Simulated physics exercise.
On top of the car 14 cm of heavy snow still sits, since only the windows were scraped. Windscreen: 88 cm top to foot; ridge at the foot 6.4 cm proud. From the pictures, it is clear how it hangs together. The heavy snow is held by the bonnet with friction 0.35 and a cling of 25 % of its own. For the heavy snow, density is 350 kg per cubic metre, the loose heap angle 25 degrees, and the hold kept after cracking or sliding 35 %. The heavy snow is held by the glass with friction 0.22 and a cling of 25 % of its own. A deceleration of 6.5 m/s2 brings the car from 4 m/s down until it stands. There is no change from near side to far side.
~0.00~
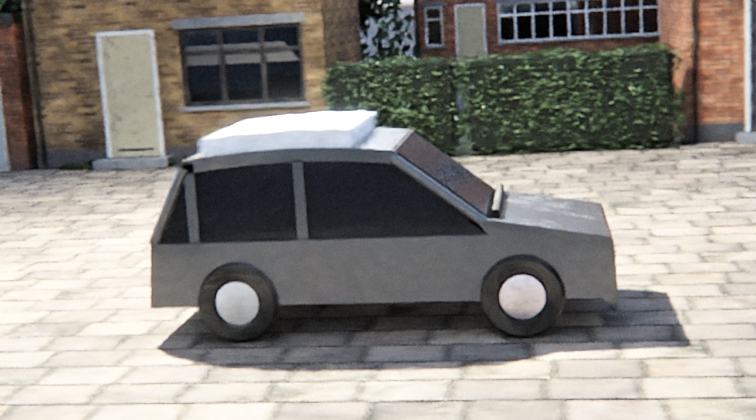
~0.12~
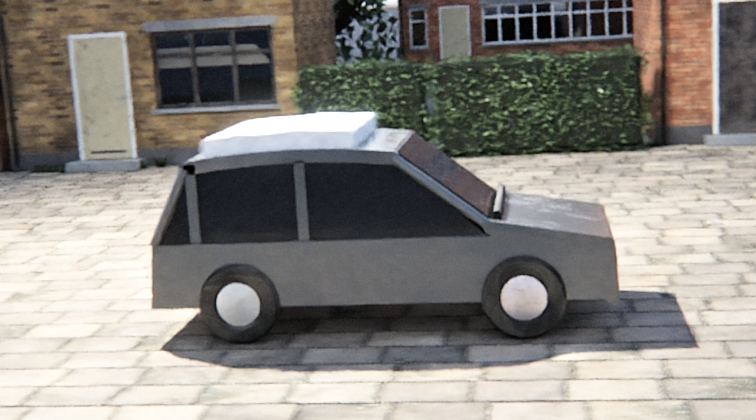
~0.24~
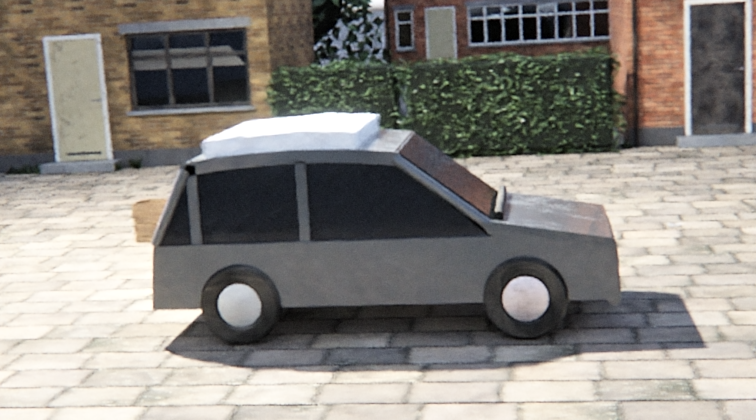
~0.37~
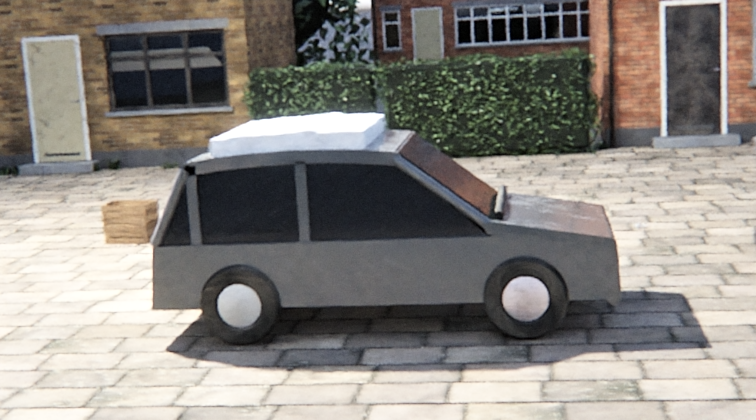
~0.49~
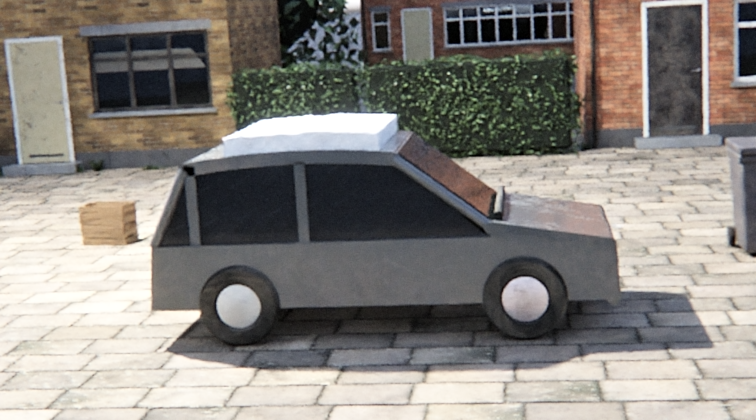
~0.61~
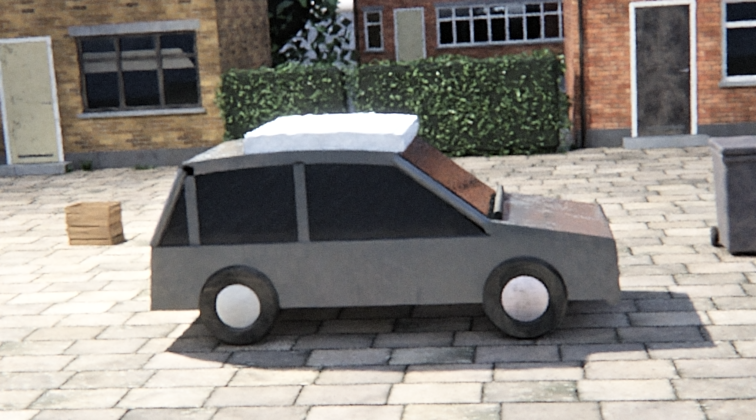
Grey estate car slowing as it travels right past brick houses and a hedge, its white rooftop slab sliding forward towards the windscreen.
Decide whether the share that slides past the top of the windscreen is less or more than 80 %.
What slides past the top of the windscreen ends up beyond 80 %.
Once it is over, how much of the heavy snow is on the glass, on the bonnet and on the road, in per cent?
In the end some 10 percent lies on the glass, 35 percent on the bonnet, and 55 percent on the road.
After 0.94 s, 38 % of the snow is on the roof, 52 % on the glass, 11 % on the bonnet and none has gone off the nose.
After 1.33 s, none of the snow is on the roof, 40 % on the glass, 59 % on the bonnet and 1 % has gone off the nose.
After 1.72 s, none of the snow is on the roof, 11 % on the glass, 71 % on the bonnet and 19 % has gone off the nose.
After 2.12 s, none of the snow is on the roof, 10 % on the glass, 47 % on the bonnet and 42 % has gone off the nose.
After 3.10 s, at the end, none of the snow is on the roof, 10 % on the glass, 37 % on the bonnet and 53 % has gone off the nose.
